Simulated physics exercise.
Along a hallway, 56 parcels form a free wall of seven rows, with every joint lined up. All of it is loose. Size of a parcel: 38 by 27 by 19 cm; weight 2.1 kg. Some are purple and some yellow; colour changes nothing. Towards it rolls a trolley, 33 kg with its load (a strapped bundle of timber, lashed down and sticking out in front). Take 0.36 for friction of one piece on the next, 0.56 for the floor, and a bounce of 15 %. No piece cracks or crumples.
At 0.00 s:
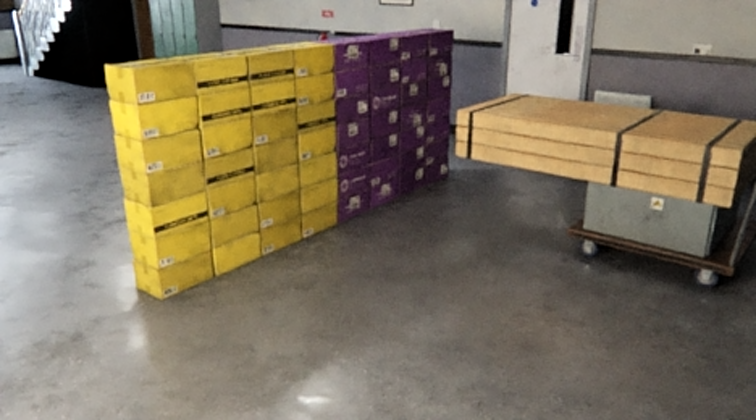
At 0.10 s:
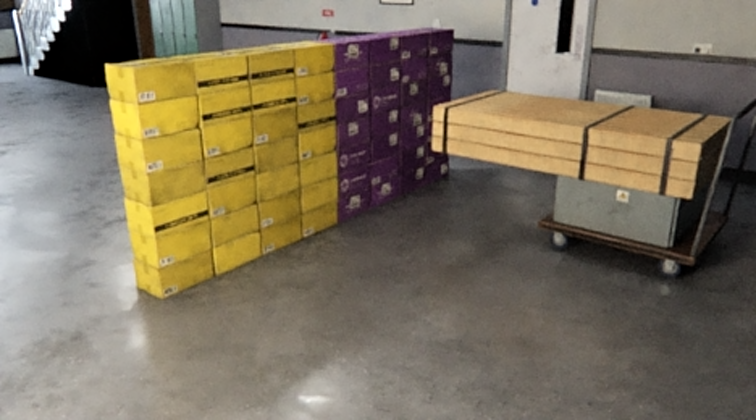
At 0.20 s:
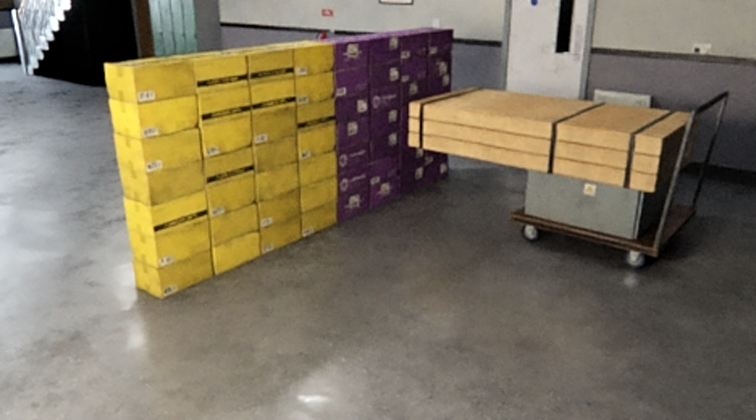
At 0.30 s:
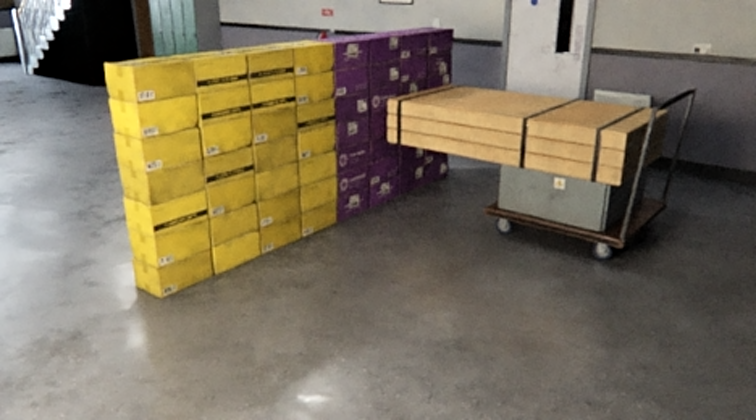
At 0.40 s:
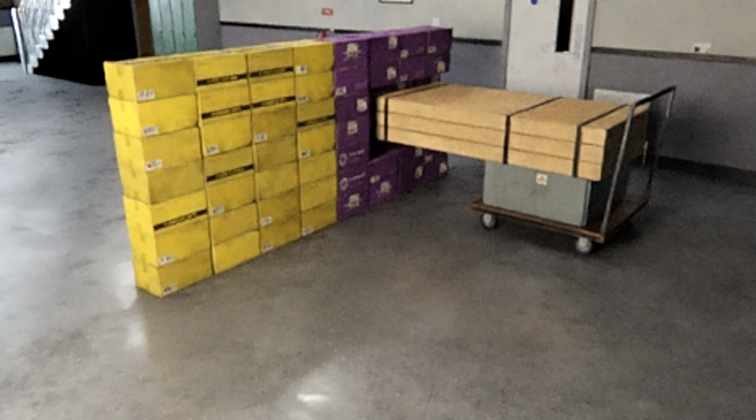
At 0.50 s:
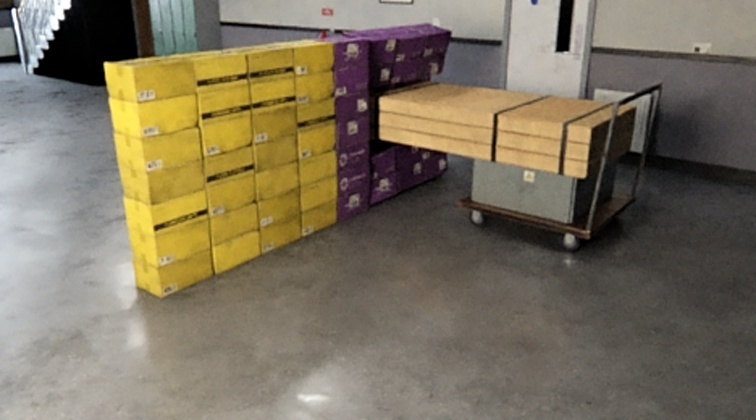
A loaded trolley rolls left and its strapped planks push into the purple boxes, shifting several.
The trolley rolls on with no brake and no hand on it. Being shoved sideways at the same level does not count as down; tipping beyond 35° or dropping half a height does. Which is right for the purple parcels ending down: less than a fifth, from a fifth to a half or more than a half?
More than a half of them.
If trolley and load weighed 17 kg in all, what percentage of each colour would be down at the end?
Then purple 80, yellow 0 per cent.
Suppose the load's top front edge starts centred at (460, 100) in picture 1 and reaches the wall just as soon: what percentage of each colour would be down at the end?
Then purple 80, yellow 0 per cent.
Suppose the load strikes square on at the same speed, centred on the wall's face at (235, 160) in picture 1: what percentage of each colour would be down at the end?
In that case purple 0, yellow 60 per cent.
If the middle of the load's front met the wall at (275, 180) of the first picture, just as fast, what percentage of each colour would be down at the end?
In that case purple 0, yellow 60 per cent.
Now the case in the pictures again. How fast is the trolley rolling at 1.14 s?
Roughly 0.7 m/s.
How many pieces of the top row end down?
The count is 3.
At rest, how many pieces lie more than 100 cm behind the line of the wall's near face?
Some 8 pieces.
After 0.74 s, load 36 cm past the wall's line, still rolling; 11 of the 28 purple parcels down (11 of 56 in all colours); top purple parcel unmoved.
After 1.14 s, load 57 cm past the wall's line, still rolling; 20 of the 28 purple parcels down (20 of 56 in all colours); top purple parcel unmoved.
At rest (2.8 s), load 90 cm past the wall's line, stopped; 20 of the 28 purple parcels down (20 of 56 in all colours); top purple parcel unmoved; top yellow parcel unmoved. That is 71 per cent. As the last picture would show them, middles, top purple parcel near (339, 53), top yellow parcel near (208, 71).
